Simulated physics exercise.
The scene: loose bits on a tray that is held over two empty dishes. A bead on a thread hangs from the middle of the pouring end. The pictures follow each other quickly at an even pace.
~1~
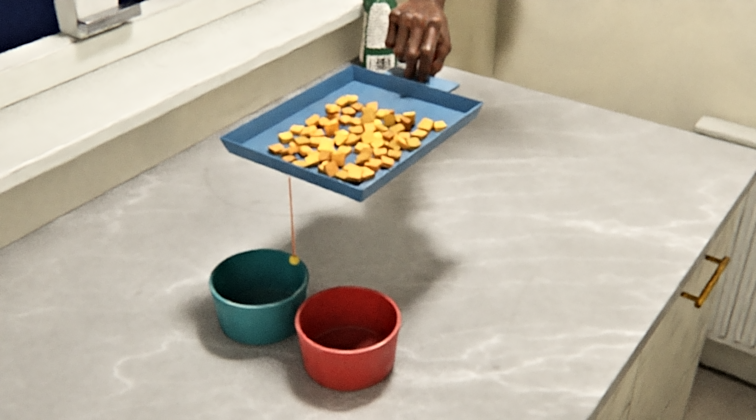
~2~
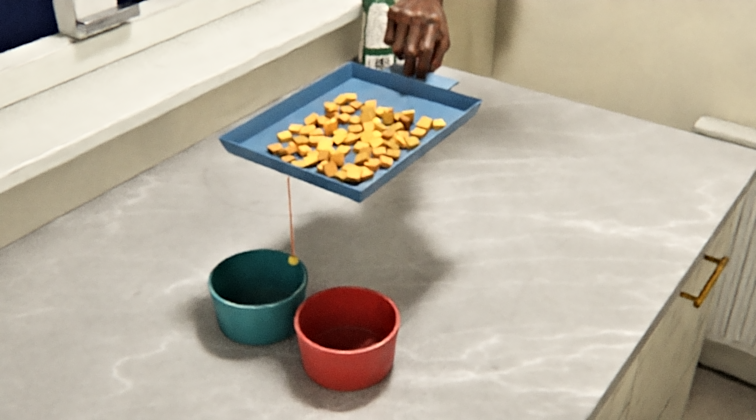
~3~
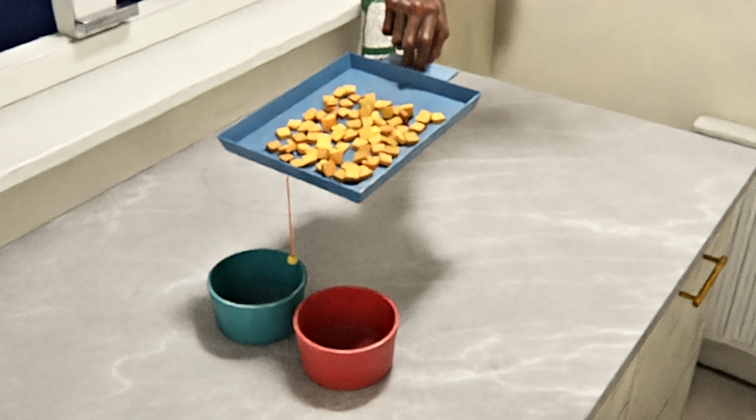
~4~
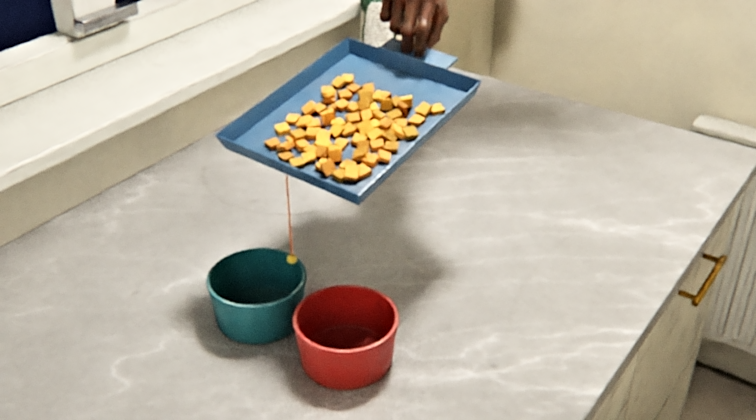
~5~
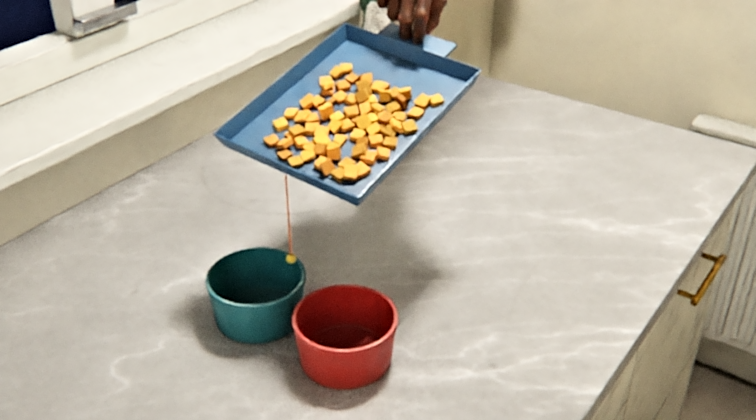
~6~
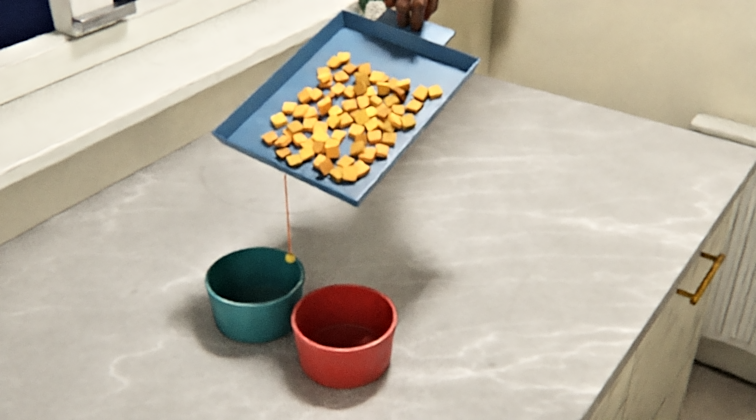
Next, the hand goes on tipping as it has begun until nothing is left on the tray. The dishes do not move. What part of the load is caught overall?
Together they catch over half.
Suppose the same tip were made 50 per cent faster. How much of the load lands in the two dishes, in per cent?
Some 90 per cent.
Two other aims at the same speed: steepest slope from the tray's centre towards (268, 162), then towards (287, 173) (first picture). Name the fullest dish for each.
The first try: The dish on the left. The second: The left one.
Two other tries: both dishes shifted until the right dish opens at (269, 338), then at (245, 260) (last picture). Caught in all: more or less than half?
The first try: The smaller part. The second: Below a half.
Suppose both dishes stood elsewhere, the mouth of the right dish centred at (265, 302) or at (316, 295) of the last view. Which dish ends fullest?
First the right-hand dish, then the right dish.
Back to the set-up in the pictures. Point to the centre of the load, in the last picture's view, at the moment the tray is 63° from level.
Roughly at (330, 141).
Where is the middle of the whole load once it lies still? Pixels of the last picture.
Close to (341, 349).
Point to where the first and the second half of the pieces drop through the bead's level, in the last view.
The first part at (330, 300); the rest at (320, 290).
Just after the last frame, tray tipped steeply; every one on the tray.
A moment on, tray tipped past a quarter turn; roughly a quarter on the tray; roughly half in the right dish; just a few in the left dish; about a tenth outside both; roughly a quarter in the air.
Further on, tray tipped past a quarter turn; the larger part in the right dish; about a tenth in the left dish; about a tenth outside both.
When it is over, tray tipped past a quarter turn; the larger part in the right dish; about a tenth in the left dish; about a tenth outside both.
